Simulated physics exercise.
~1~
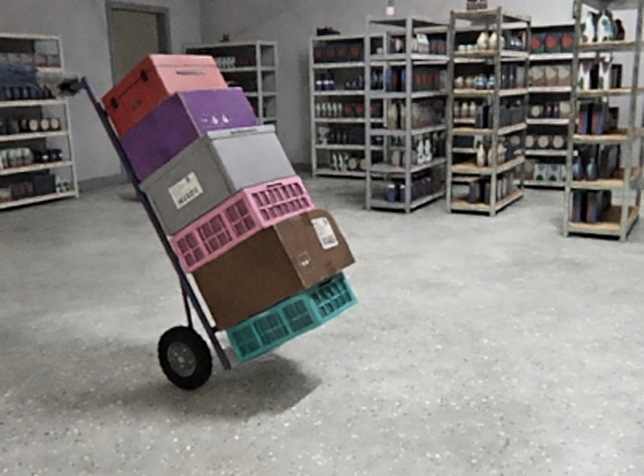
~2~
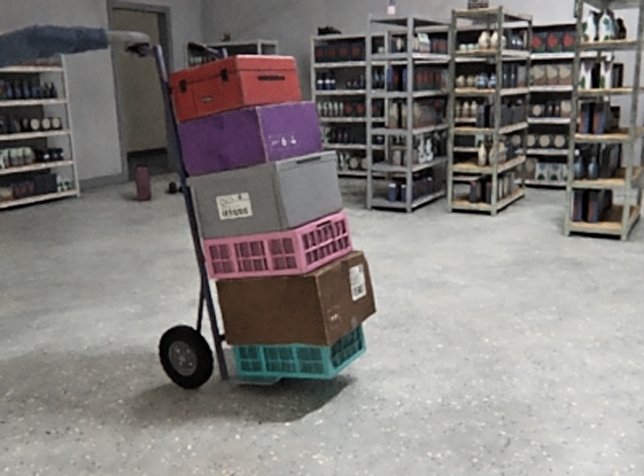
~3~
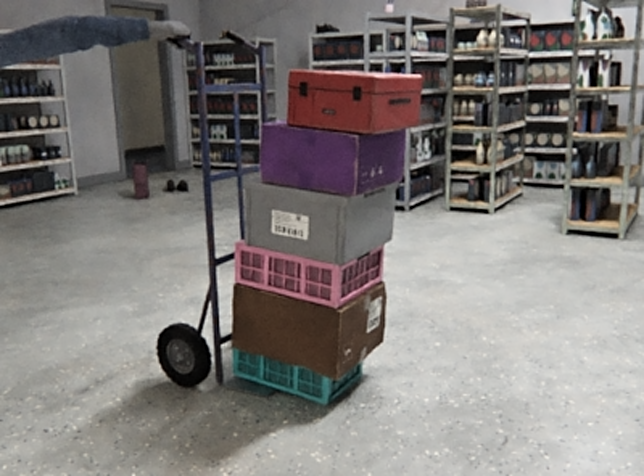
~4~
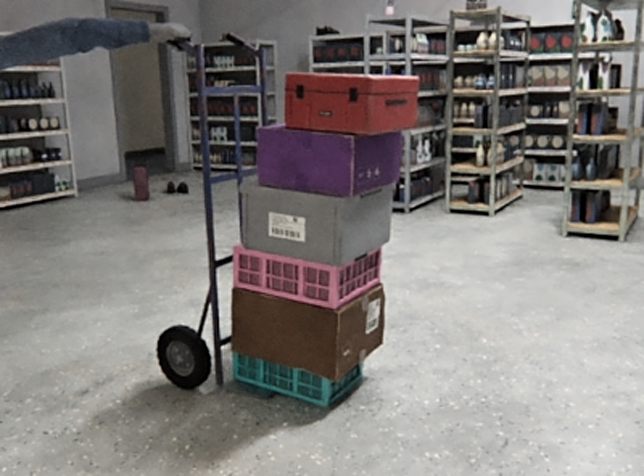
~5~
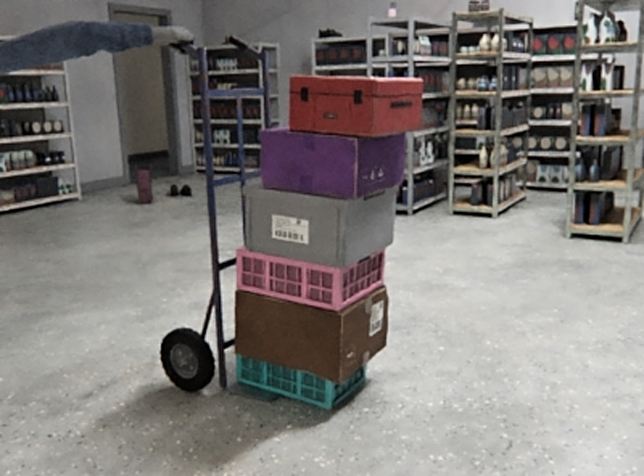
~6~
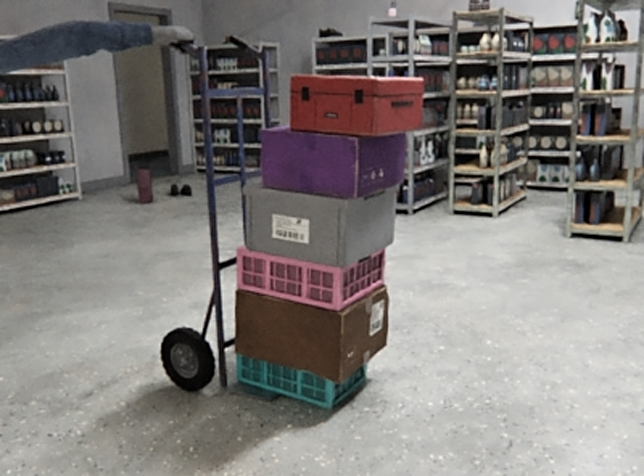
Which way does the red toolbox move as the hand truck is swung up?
The red toolbox moves to the right.
